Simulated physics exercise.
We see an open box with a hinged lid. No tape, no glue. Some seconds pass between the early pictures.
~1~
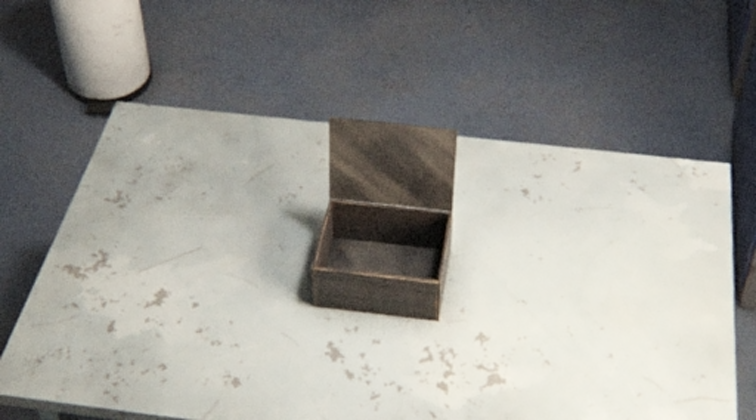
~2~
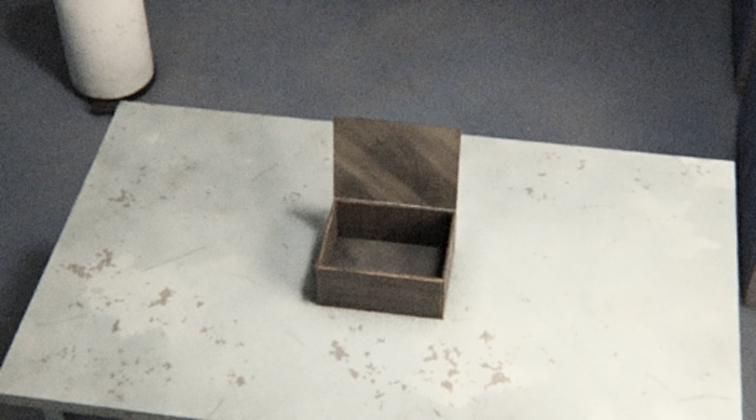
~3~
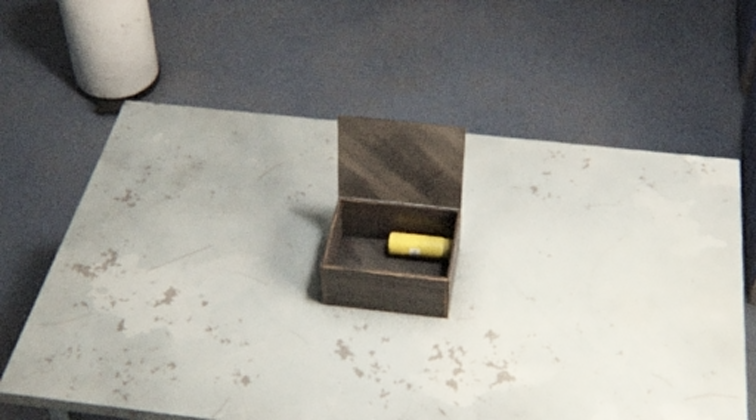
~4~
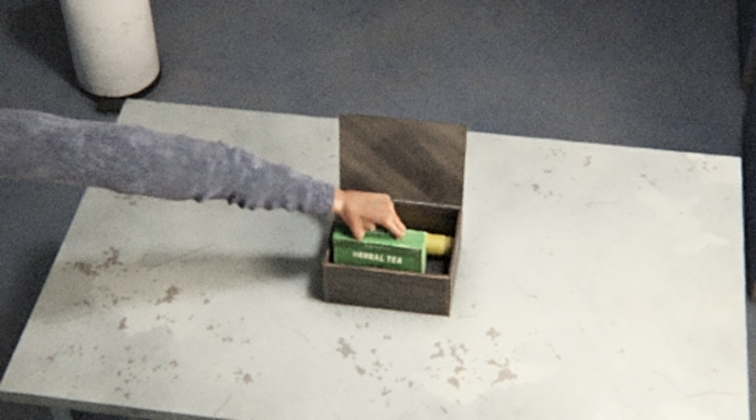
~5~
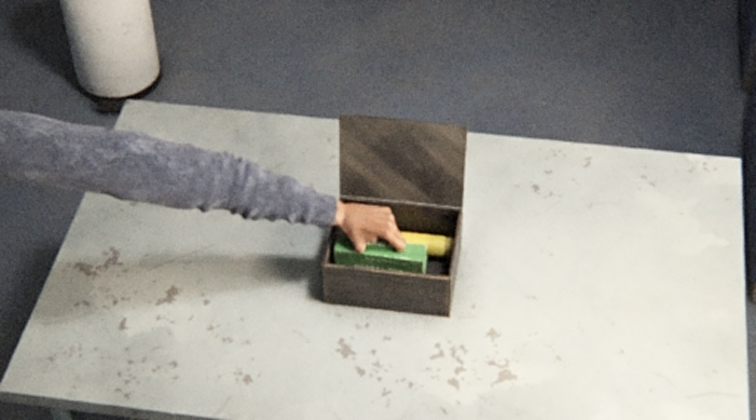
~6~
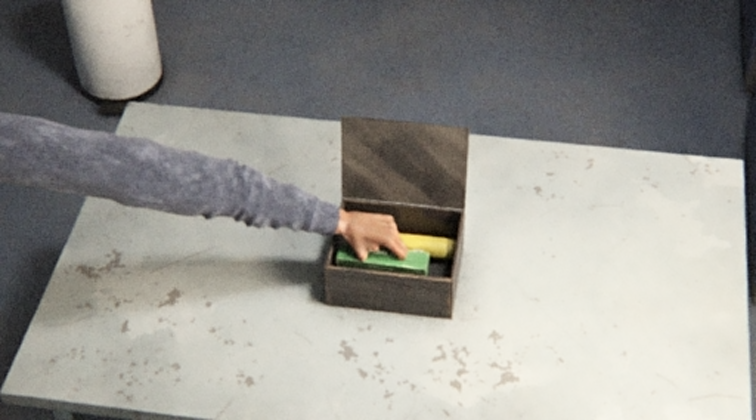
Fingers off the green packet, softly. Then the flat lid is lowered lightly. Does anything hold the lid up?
Outcome: The lid sits on the rim.
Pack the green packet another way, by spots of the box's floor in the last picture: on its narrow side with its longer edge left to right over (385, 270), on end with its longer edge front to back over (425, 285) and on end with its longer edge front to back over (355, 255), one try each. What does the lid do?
First try: It closes; second try: It is held up; third try: It is held up.
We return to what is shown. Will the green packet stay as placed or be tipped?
It stays as placed.
Then, 1.30 s later than the last frame, lid 80° above the rim.
Then, 1.70 s later than the last frame, lid 46° above the rim.
Then, 2.00 s later than the last frame, lid 9° above the rim.
When it is over, lid shut; both as before. End places, in pixels of the last picture, green packet near (383, 271).
